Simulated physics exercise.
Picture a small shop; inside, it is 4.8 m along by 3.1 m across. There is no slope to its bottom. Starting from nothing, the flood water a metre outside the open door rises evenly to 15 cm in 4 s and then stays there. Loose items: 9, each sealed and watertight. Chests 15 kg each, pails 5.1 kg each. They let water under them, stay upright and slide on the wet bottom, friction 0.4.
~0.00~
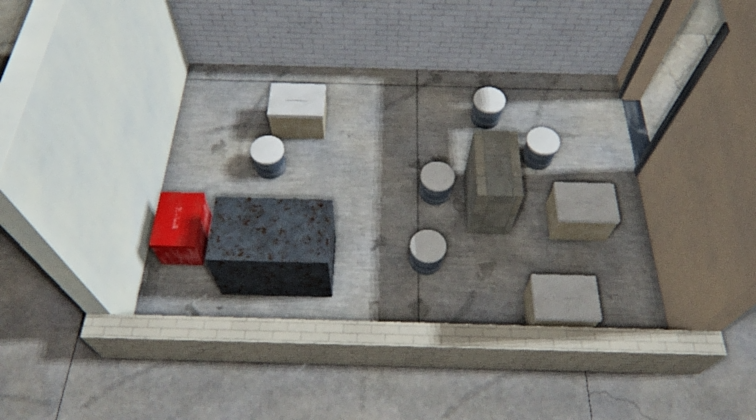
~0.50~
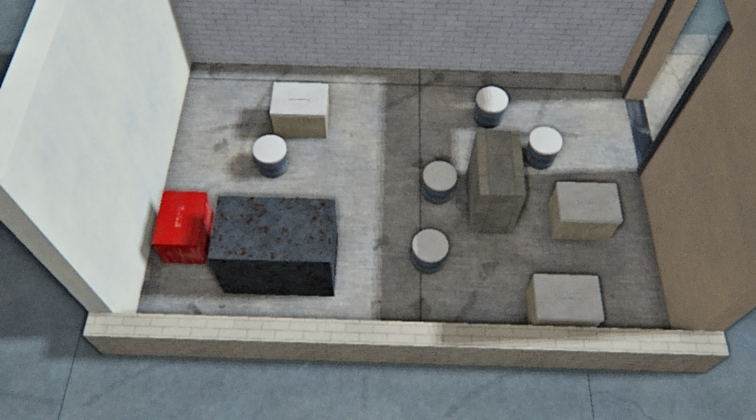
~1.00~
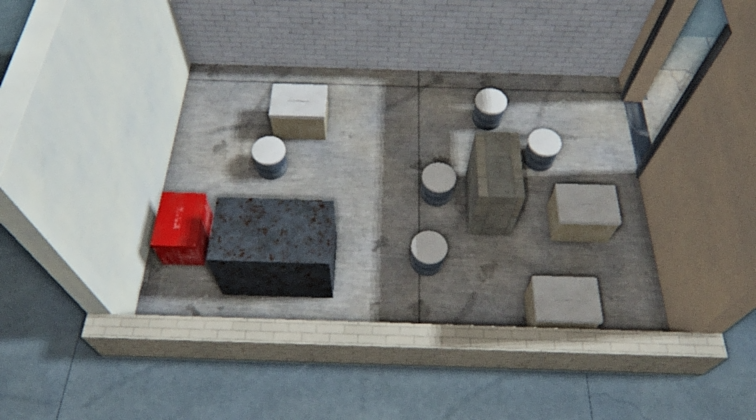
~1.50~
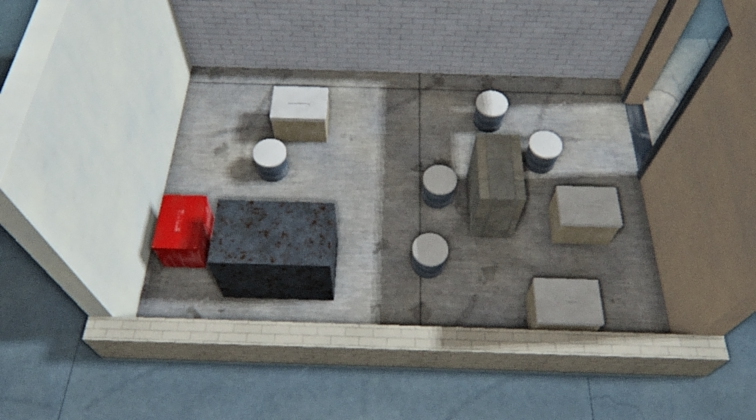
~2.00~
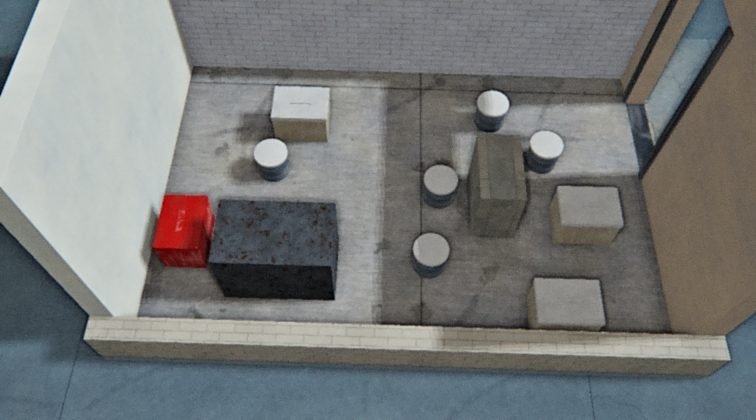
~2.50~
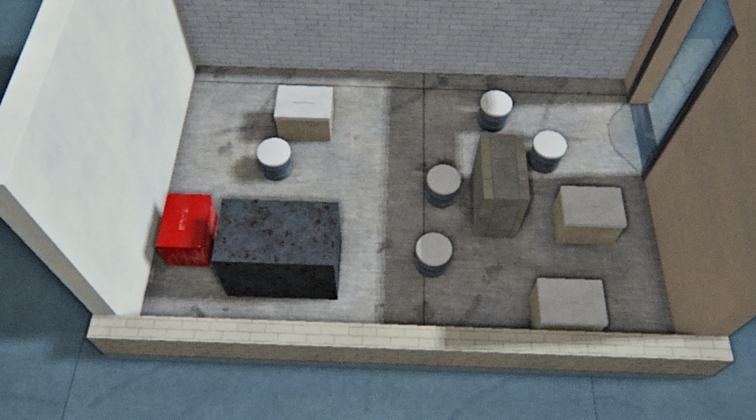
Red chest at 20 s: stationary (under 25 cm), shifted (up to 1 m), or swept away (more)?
Result: Short displacement.
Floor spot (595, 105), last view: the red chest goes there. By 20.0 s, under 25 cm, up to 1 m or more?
Answer: It covers a big distance.
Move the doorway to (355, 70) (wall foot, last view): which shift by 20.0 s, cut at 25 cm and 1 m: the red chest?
The red chest would go a long distance.
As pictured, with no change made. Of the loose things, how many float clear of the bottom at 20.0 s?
Of them, 9.
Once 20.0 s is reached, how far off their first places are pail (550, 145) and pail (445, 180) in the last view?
In turn: 200 cm, 100 cm.
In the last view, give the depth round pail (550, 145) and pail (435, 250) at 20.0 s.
Roughly 9 and 8 cm.
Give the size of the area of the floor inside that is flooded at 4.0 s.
Flooded: Near 2.5 m2.
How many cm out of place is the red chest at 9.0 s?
By then it has shifted roughly 0 cm.
After 4.0 s the red chest is near (184, 220), 0.0 m from its start, aground; 0 afloat.
After 9.0 s the red chest is near (184, 220), 0.0 m from its start, aground; 1 afloat.
After 16.0 s the red chest is near (170, 284), 0.6 m from its start, afloat; 7 afloat.
After 20.0 s the red chest is near (193, 289), 0.7 m from its start, afloat; 9 afloat.
